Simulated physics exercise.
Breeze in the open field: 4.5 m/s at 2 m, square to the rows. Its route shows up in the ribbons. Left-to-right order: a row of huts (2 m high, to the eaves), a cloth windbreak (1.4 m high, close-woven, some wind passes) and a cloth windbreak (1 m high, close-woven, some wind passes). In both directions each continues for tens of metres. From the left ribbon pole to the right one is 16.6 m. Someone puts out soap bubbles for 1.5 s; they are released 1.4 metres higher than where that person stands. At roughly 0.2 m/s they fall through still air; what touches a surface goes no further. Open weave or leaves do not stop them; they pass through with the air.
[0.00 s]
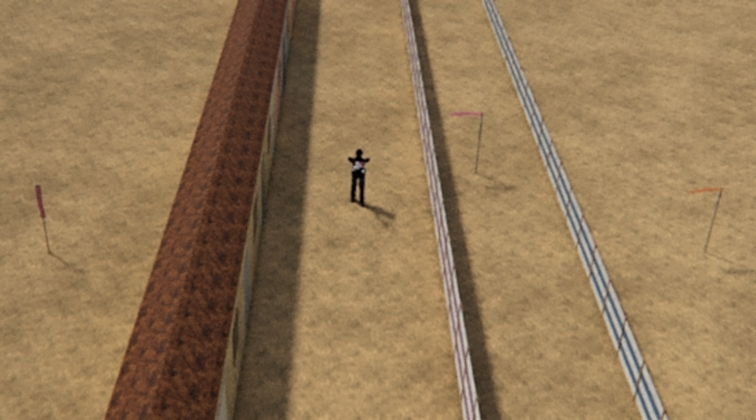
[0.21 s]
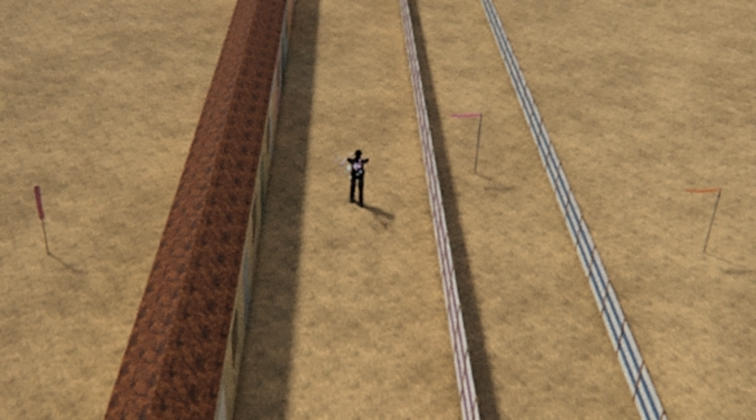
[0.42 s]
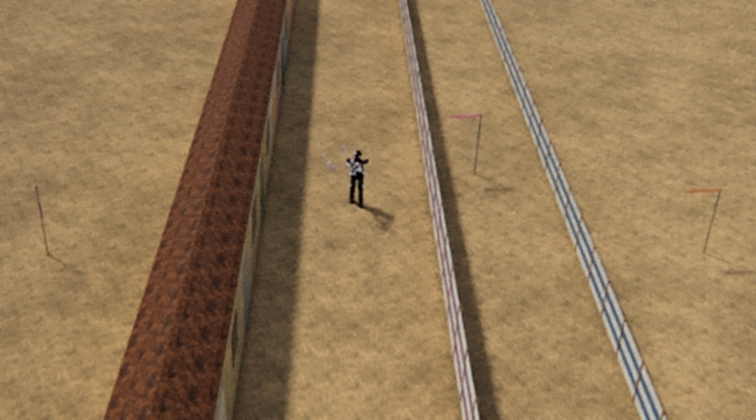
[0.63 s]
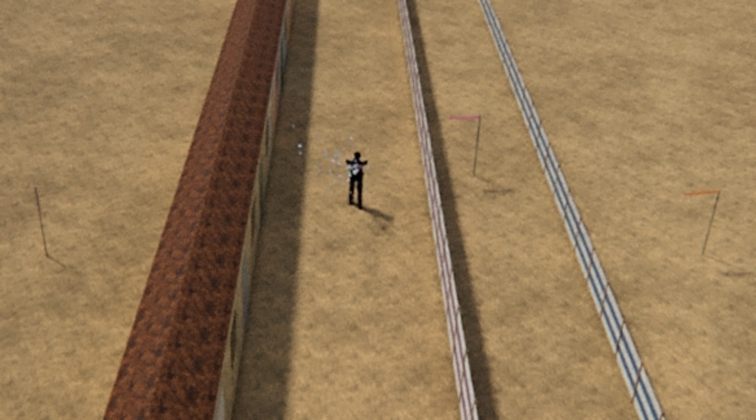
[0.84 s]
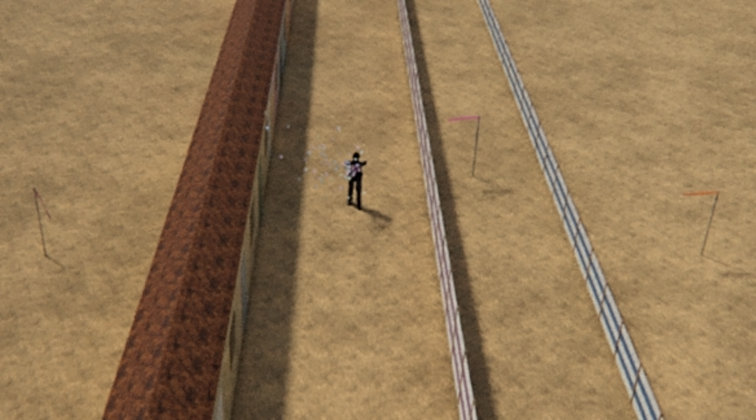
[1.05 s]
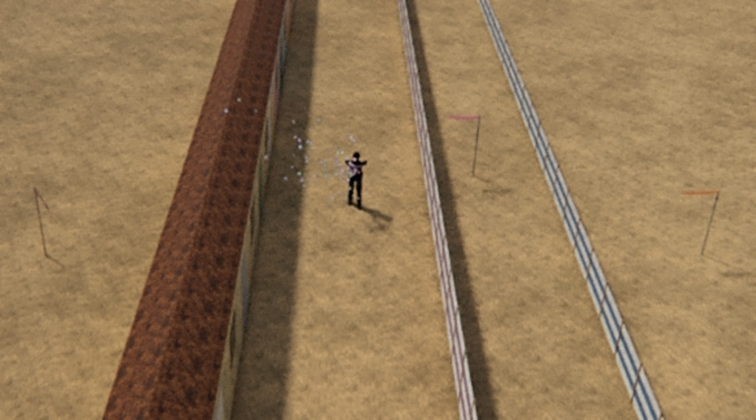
Small pale bubbles streaming leftward from a dark-clad figure standing between a long brown roof and two low barriers on sandy ground.
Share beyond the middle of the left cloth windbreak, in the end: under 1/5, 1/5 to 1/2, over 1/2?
Under 1/5.
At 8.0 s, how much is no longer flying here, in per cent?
Roughly 50 %.
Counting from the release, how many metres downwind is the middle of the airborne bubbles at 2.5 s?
My estimate would be some 1.5 metres.
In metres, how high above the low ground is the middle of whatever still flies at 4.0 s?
About 1.8 m high.
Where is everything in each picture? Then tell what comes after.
The first picture shows the left ribbon ends at (43, 218), hanging almost straight and the bubbles in the air span x = 355 to 365 around y = 165.
The second picture shows the right ribbon ends at (685, 191), leaning 85 degrees to the left and the bubbles in the air span x = 340 to 360 around y = 165.
The third picture shows the inner ribbon ends at (450, 117), leaning 90 degrees to the left, the bubbles in the air span x = 325 to 360 around y = 170 and the top of the left cloth windbreak crosses (436, 170).
The fourth picture shows the bubbles in the air span x = 305 to 360 around y = 170.
The fifth picture shows the right ribbon ends at (683, 194), leaning 85 degrees to the left and the bubbles in the air span x = 290 to 360 around y = 170.
The sixth picture shows the inner ribbon ends at (448, 117), leaning 90 degrees to the left, the bubbles in the air span x = 275 to 360 around y = 170 and the top of the left cloth windbreak crosses (434, 172).
After 2.5 s, 7 % is no longer flying here, and 0 % is beyond the left cloth windbreak; the middle of what still flies is 1.4 m above the low ground, near (295, 170).
After 4.0 s, 24 % is no longer flying here, and 0 % is beyond the left cloth windbreak; the middle of what still flies is 1.7 m above the low ground, near (274, 158).
After 8.0 s, 52 % is no longer flying here, and 0 % is beyond the left cloth windbreak.
After 20.0 s, 96 % is no longer flying here, and 0 % is beyond the left cloth windbreak.
After 45.0 s, 100 % is no longer flying here, and 0 % is beyond the left cloth windbreak.
